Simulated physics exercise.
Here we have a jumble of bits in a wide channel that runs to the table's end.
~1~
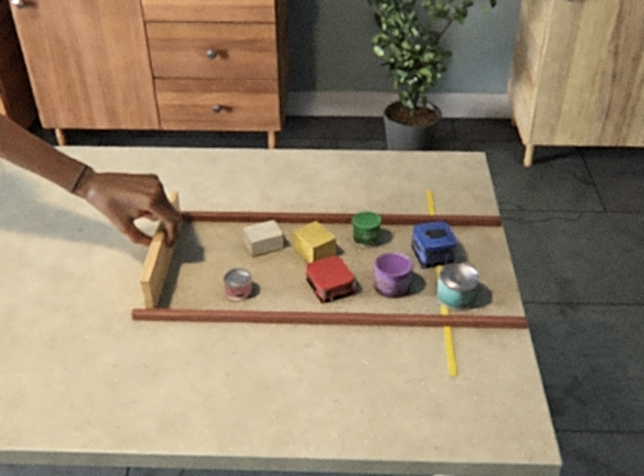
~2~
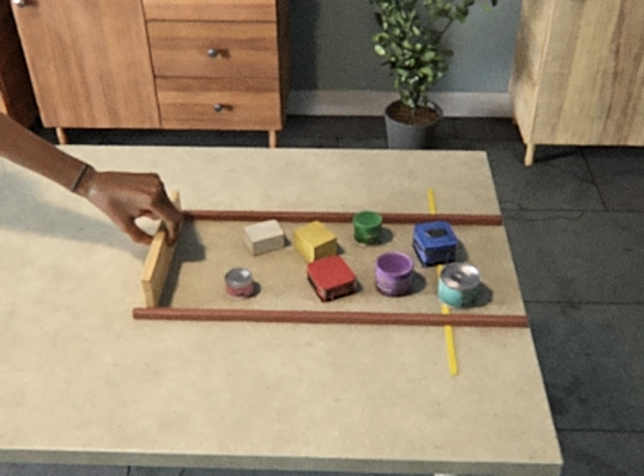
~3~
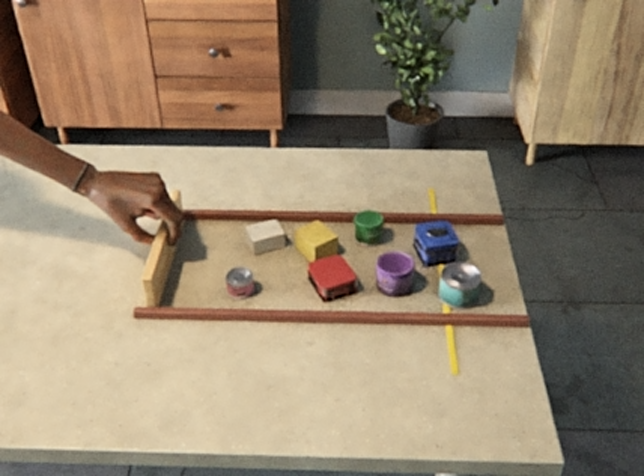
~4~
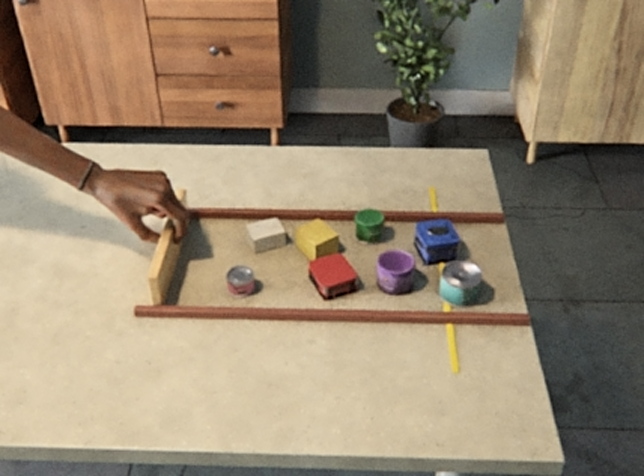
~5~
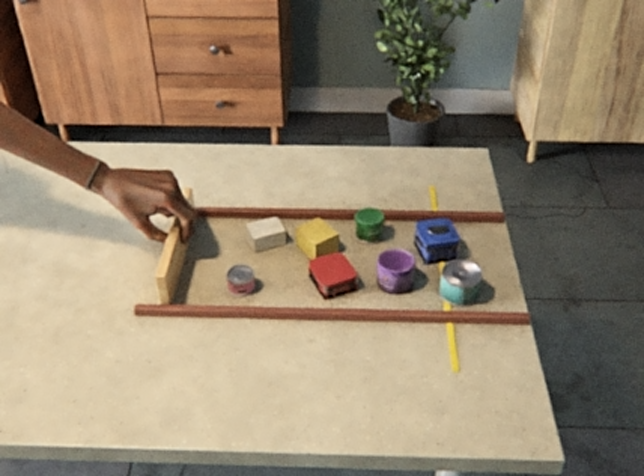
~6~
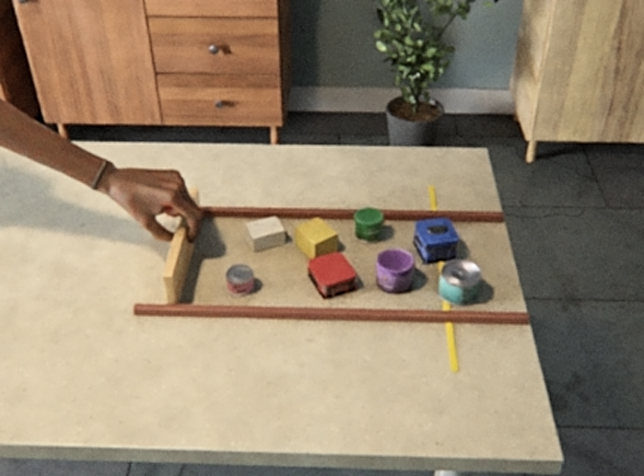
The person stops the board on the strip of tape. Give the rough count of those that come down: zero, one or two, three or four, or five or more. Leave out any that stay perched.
In the end the number that fall off is one or two.
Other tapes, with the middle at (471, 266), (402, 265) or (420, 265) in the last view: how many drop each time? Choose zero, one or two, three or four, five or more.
The falls would be three or four; none; zero.
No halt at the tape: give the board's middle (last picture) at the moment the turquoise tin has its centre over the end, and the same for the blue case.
About (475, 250), and (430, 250) for the other.
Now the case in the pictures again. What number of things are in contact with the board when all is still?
It touches 3.
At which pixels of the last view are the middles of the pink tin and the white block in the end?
The pink tin stops around (459, 285); the white block around (456, 242).
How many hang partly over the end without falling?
The number is 1.
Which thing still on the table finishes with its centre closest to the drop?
It is the purple tub.
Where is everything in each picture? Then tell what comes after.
In the first picture, turquoise tin (458, 287); blue case (434, 244); purple tub (393, 275); board (163, 248); tape (439, 269).
In the second picture, blue case (435, 244); red case (331, 279).
In the third picture, purple tub (395, 274); white block (265, 237).
In the fourth picture, turquoise tin (460, 284); yellow block (317, 240).
In the fifth picture, blue case (437, 241); pink tin (241, 281).
In the sixth picture, turquoise tin (459, 283); blue case (436, 240); purple tub (395, 271); board (184, 244); tape (441, 265).
Soon after, none off yet; turquoise tin at rest near (459, 283); blue case at rest near (436, 240); purple tub at rest near (395, 271).
Then, none off yet; turquoise tin at rest near (459, 283); blue case at rest near (436, 240); purple tub moved a little near (413, 270).
Further on, none off yet; turquoise tin moved a little near (477, 289); blue case moved about its own width near (477, 239); purple tub moved well along near (474, 262).
By the end, the number that fall off is one or two; fallen, blue case.
